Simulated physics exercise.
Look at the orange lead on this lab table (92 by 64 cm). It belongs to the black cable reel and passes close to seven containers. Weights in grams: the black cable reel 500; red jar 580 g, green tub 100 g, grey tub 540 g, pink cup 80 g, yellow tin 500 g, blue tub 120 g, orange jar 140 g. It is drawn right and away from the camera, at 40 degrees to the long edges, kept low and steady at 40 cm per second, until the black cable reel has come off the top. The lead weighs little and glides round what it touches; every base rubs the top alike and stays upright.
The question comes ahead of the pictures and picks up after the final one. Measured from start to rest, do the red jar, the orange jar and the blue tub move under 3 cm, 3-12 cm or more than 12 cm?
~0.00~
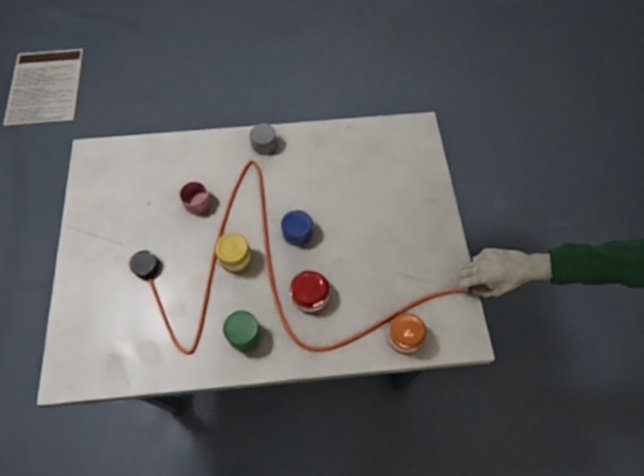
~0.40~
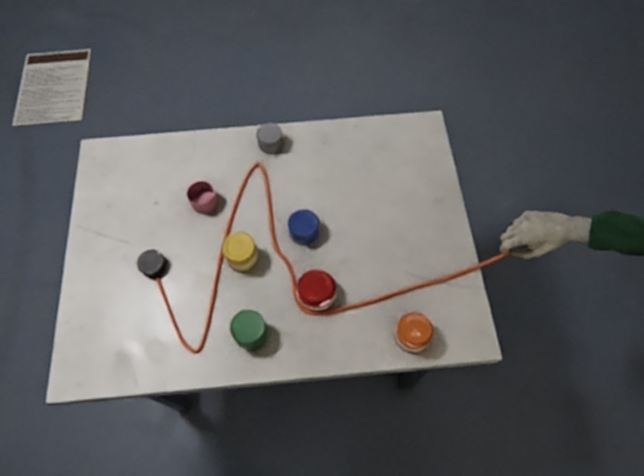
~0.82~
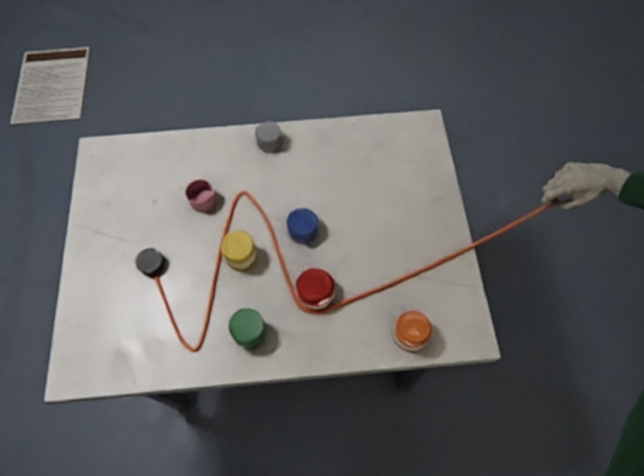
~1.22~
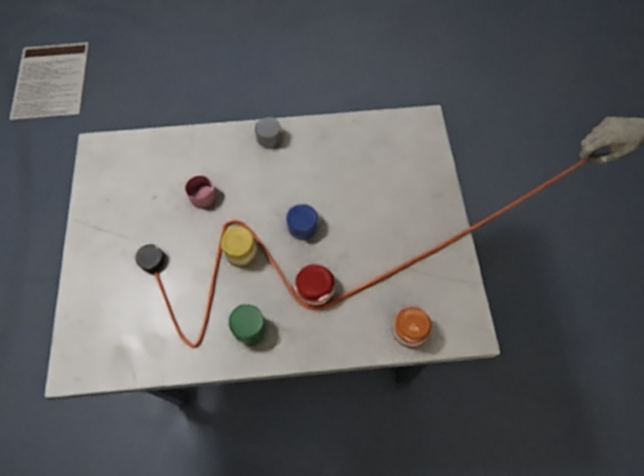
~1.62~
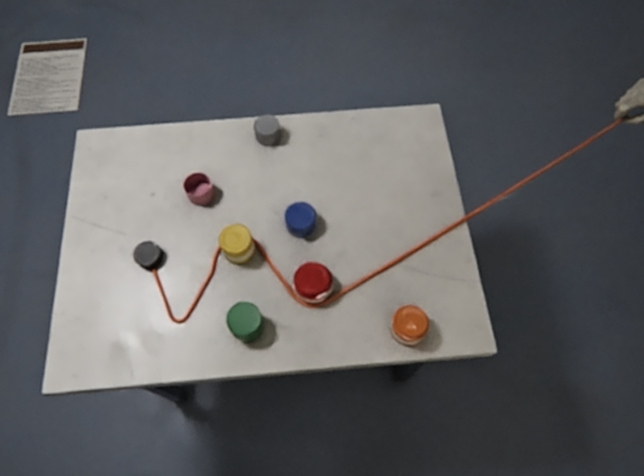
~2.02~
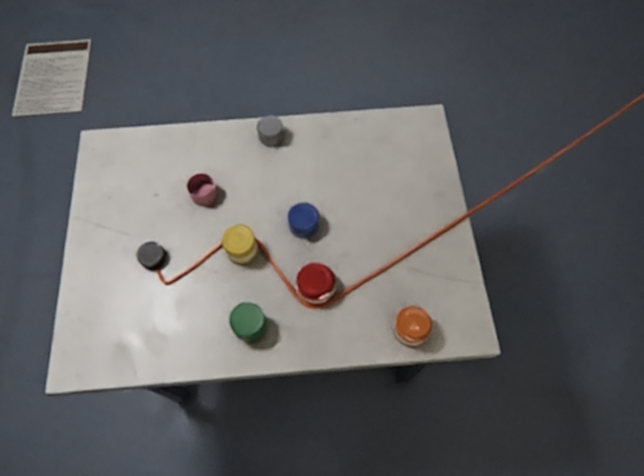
Red jar: Large; orange jar: Negligible; blue tub: Intermediate.
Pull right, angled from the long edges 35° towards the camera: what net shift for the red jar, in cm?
Net shift: Around 4 cm.
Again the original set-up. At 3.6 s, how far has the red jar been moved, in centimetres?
Some 18 cm.
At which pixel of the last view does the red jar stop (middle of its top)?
It comes to rest with its top near pixel (330, 198).
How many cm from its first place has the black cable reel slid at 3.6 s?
Near enough 36 cm.
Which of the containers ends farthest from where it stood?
The red jar.
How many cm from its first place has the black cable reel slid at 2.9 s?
By that time it sits around 10 centimetres from where it began.
After 2.9 s the black cable reel has slid 10 cm; shifted so far, red jar 16 cm, blue tub 3 cm, yellow tin 2 cm.
After 3.6 s the black cable reel has slid 37 cm; shifted so far, red jar 19 cm, blue tub 5 cm, yellow tin 3 cm.
After 4.3 s the black cable reel has slid 66 cm; shifted so far, red jar 19 cm, blue tub 5 cm, yellow tin 3 cm.
After 4.9 s the black cable reel is off the top; shifted so far, red jar 19 cm at (330, 198), blue tub 5 cm at (294, 198), yellow tin 3 cm, orange jar 0 cm at (415, 322).
